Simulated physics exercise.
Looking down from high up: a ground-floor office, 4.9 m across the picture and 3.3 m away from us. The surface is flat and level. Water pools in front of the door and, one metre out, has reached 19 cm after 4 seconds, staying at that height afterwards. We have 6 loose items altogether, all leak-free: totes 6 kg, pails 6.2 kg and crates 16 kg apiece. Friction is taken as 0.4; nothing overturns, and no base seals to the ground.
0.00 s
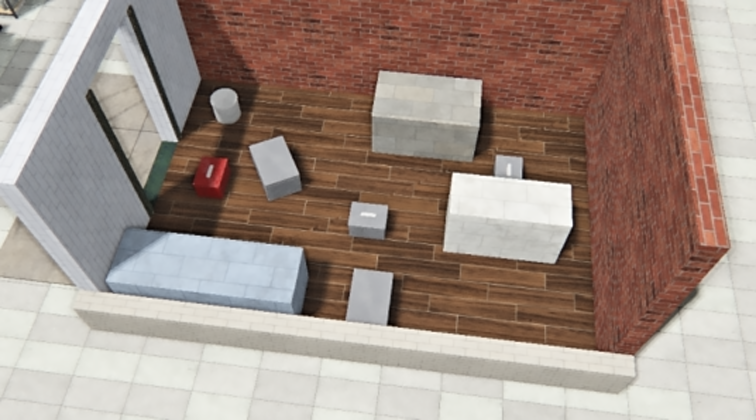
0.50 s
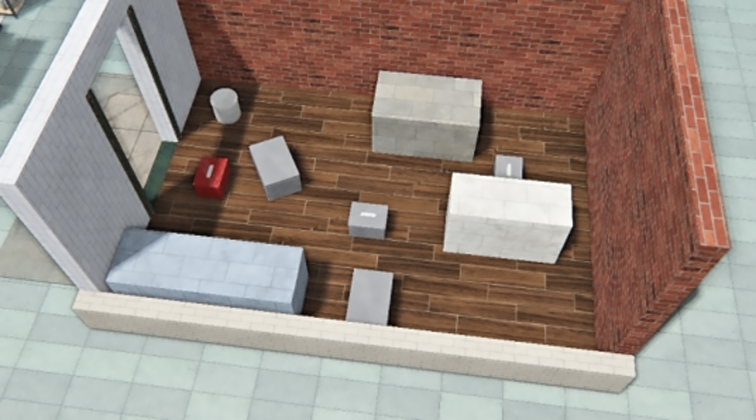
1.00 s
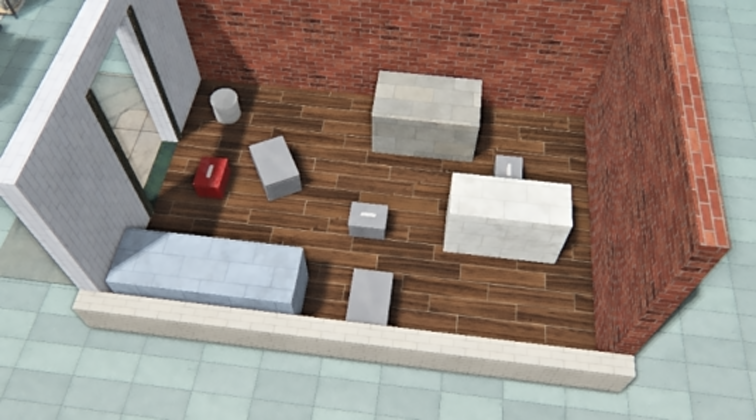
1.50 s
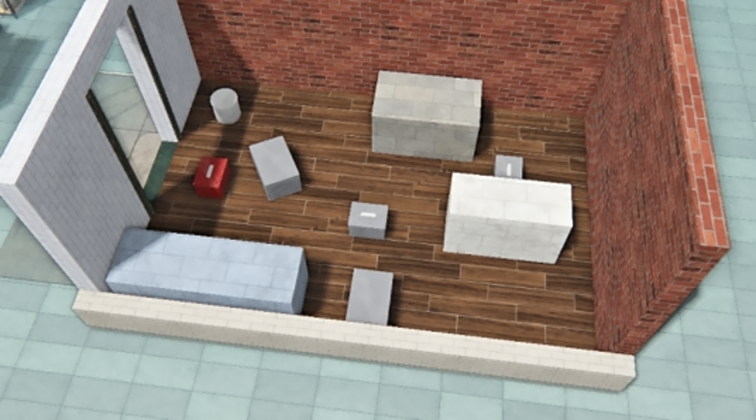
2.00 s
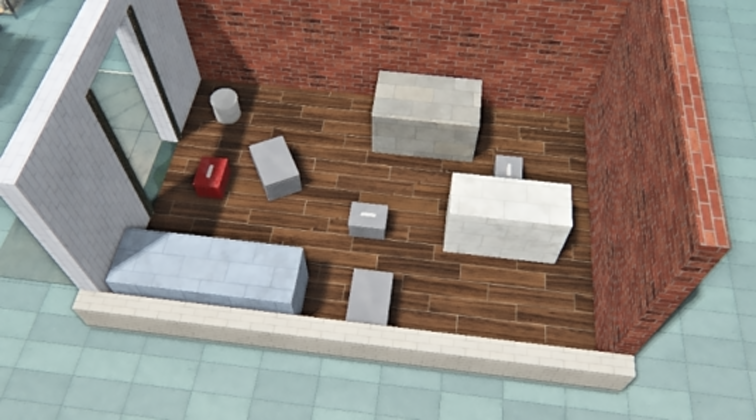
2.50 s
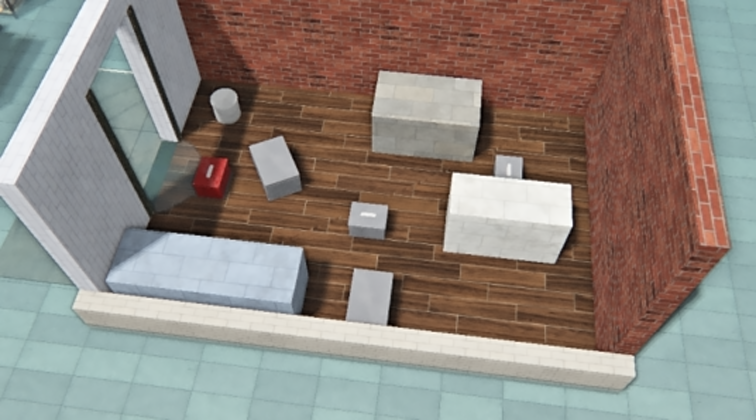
Ground-floor office seen from above, pale water spreading over the paving outside and reaching the doorway floor, the furniture and red tote staying still.
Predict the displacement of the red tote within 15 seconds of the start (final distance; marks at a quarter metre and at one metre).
Movement: Major.
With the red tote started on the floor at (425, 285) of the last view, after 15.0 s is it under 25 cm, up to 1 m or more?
By then it winds up well off.
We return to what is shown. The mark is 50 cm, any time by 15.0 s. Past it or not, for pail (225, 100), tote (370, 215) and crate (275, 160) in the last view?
In that order: Below, above, above.
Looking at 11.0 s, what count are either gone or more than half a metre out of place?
The number comes to 4.
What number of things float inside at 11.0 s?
Tally: 4 of them.
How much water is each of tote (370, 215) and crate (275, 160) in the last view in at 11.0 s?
First roughly 6 cm, second roughly 8 cm.
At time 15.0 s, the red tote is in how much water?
Roughly 13 cm deep.
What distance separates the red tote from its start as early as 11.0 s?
400 cm or so by then.
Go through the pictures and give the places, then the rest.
The red tote at (210, 172), on the bottom; 0.0 m2 under water; 0 of 6 have shifted, in the first frame.
The red tote at (210, 172), on the bottom; 0.0 m2 under water; 0 of 6 have shifted, in the second frame.
The red tote at (210, 172) rests on the ground; 0.0 m2 under water; 0 of 6 have shifted, in the third frame.
The red tote at (210, 172), on the bottom; 0.0 m2 under water; 0 of 6 have shifted, in the fourth frame.
The red tote at (210, 172) rests on the ground; 0.0 m2 under water; 0 of 6 have shifted, in the fifth frame.
The red tote at (210, 172) rests on the ground; water covers 0.3 m2; 0 of 6 have shifted, in the sixth frame.
After 3.5 s the red tote is near (243, 180), 0.4 m from its start, aground; 0 afloat.
After 6.8 s the red tote is near (481, 273), 3.2 m from its start, aground; 0 afloat.
After 11.0 s the red tote is near (579, 273), 4.2 m from its start, afloat; 4 afloat.
After 15.0 s the red tote is near (562, 273), 4.0 m from its start, afloat; 5 afloat.
